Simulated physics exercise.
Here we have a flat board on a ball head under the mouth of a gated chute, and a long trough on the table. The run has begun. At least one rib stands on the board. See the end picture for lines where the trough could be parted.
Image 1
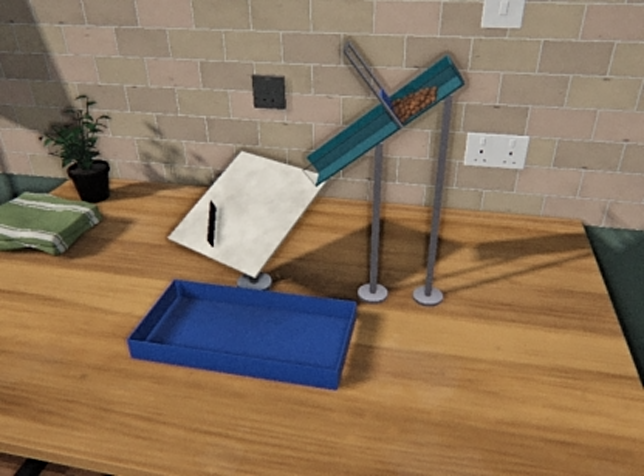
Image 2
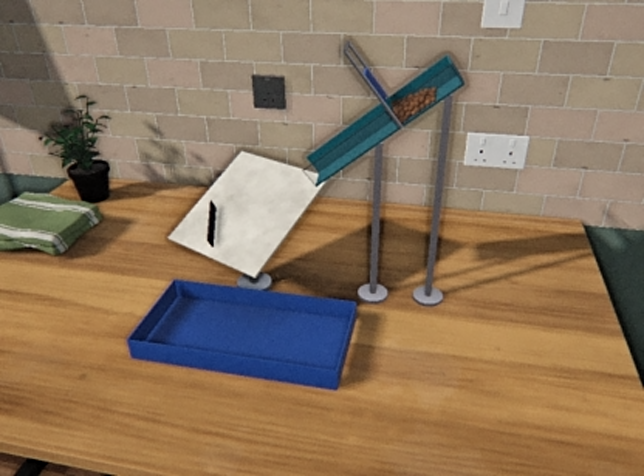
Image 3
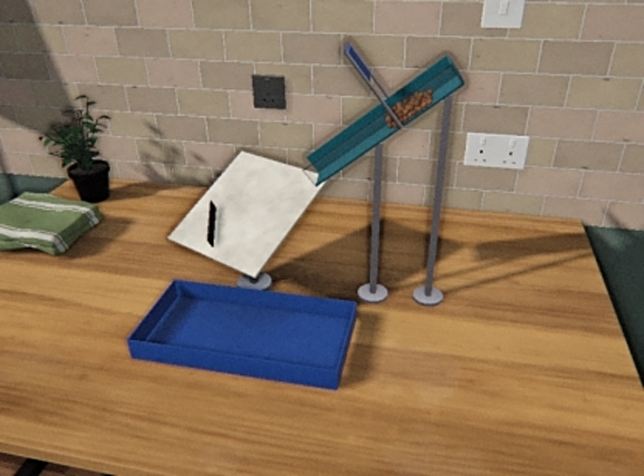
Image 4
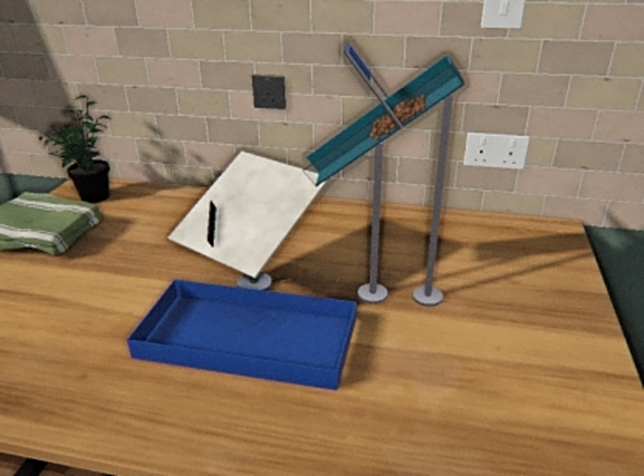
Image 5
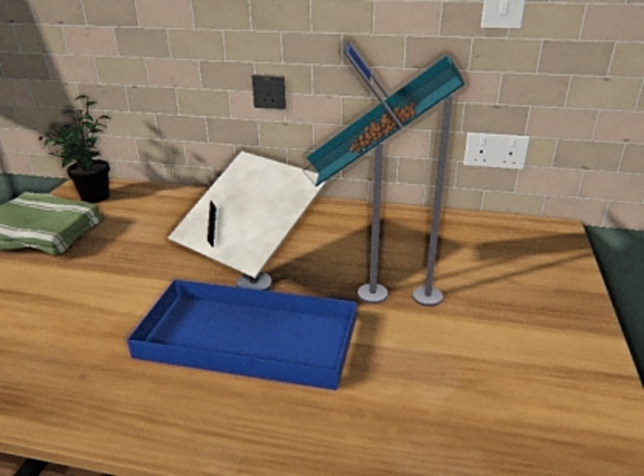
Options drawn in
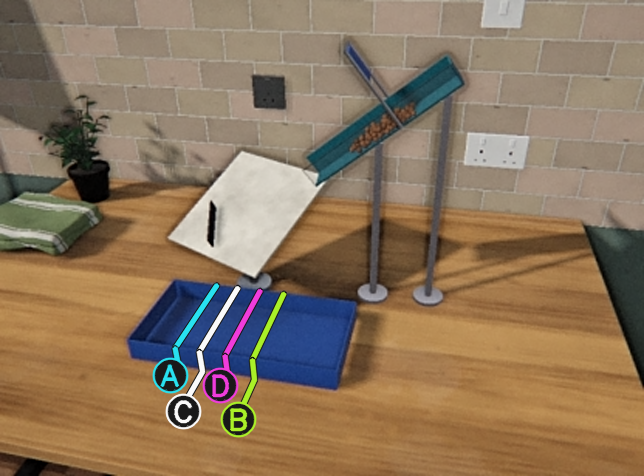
The clip opens on small brown pieces bunched high in a sloping teal chute, above a tilted pale board and an empty blue trough on a wooden table. The pieces begin sliding down leftward past the gate, then spread along the chute, while the board and trough stay still.
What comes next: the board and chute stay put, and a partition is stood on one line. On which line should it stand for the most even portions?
The answer is line A.
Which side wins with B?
The left side.
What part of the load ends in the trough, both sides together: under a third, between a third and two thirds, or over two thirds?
It is over two thirds.
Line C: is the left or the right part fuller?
Left.
On the marked copy, line A crosses the front rim at (175, 347); line B crosses the front rim at (252, 359); line C crosses the front rim at (199, 351); line D crosses the front rim at (225, 355).
With A, of what is caught, about a quarter on the left of the divider, about two thirds on the right.
With B, of what is caught, all on the left of the divider, none on the right.
With C, of what is caught, nearly all on the left of the divider, a stray few on the right.
With D, of what is caught, all on the left of the divider, none on the right.
